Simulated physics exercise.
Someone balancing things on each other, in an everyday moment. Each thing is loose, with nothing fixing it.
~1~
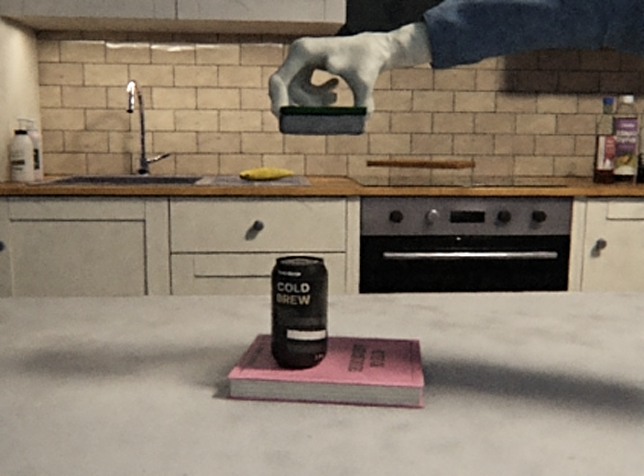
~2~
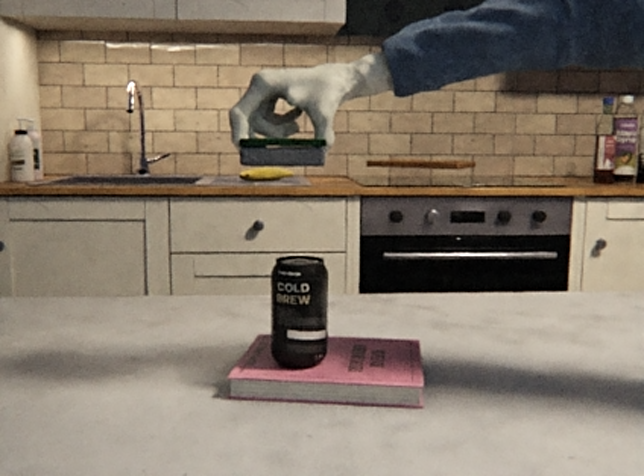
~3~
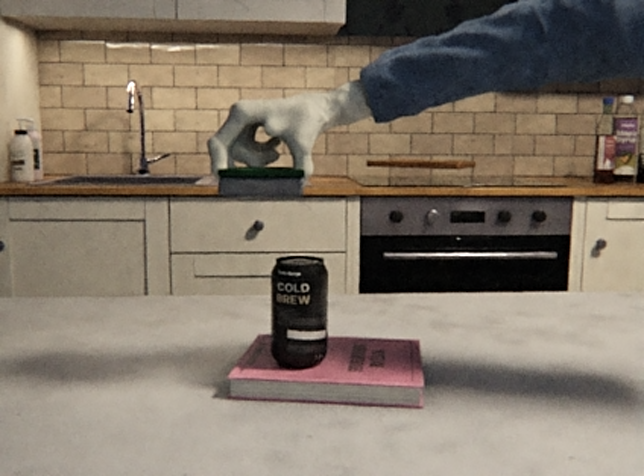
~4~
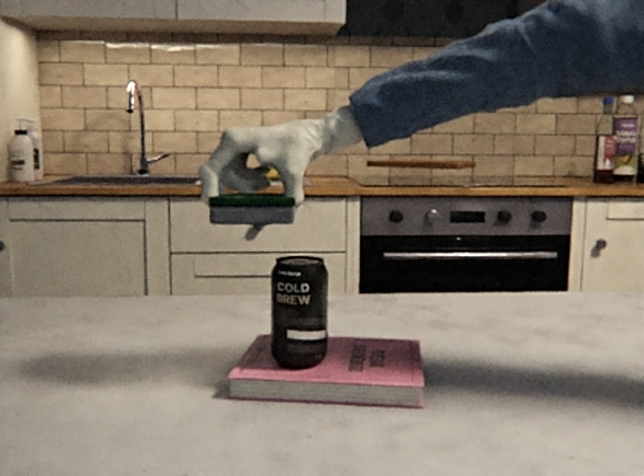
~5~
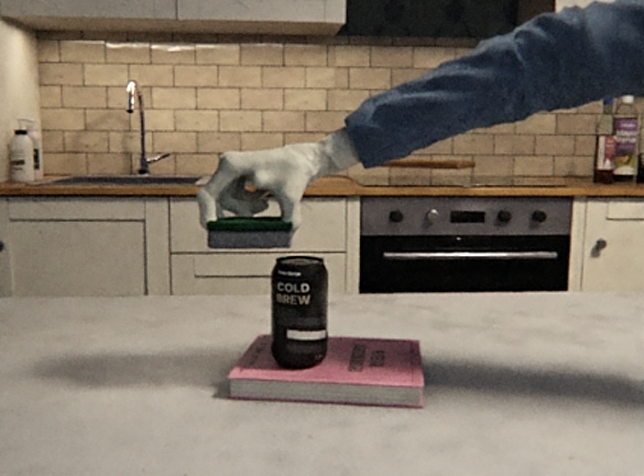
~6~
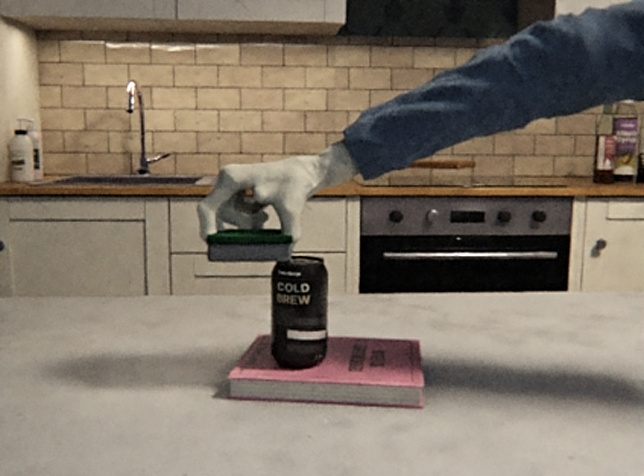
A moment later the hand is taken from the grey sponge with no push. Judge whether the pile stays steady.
It will become unbalanced.
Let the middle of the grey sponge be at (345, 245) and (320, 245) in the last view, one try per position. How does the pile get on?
The first try leaves the pile knocked down, the second leaves it standing.
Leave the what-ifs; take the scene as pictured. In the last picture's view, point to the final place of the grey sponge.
The object winds up at approximately (188, 363).
Then, 0.30 s after the last picture, grey sponge now fallen.
Then, 0.50 s after the last picture, things are still on the move.
At rest, fallen, grey sponge; the other 2 in place. Seen from the same camera at the end, grey sponge near (188, 363). The pile comes apart.
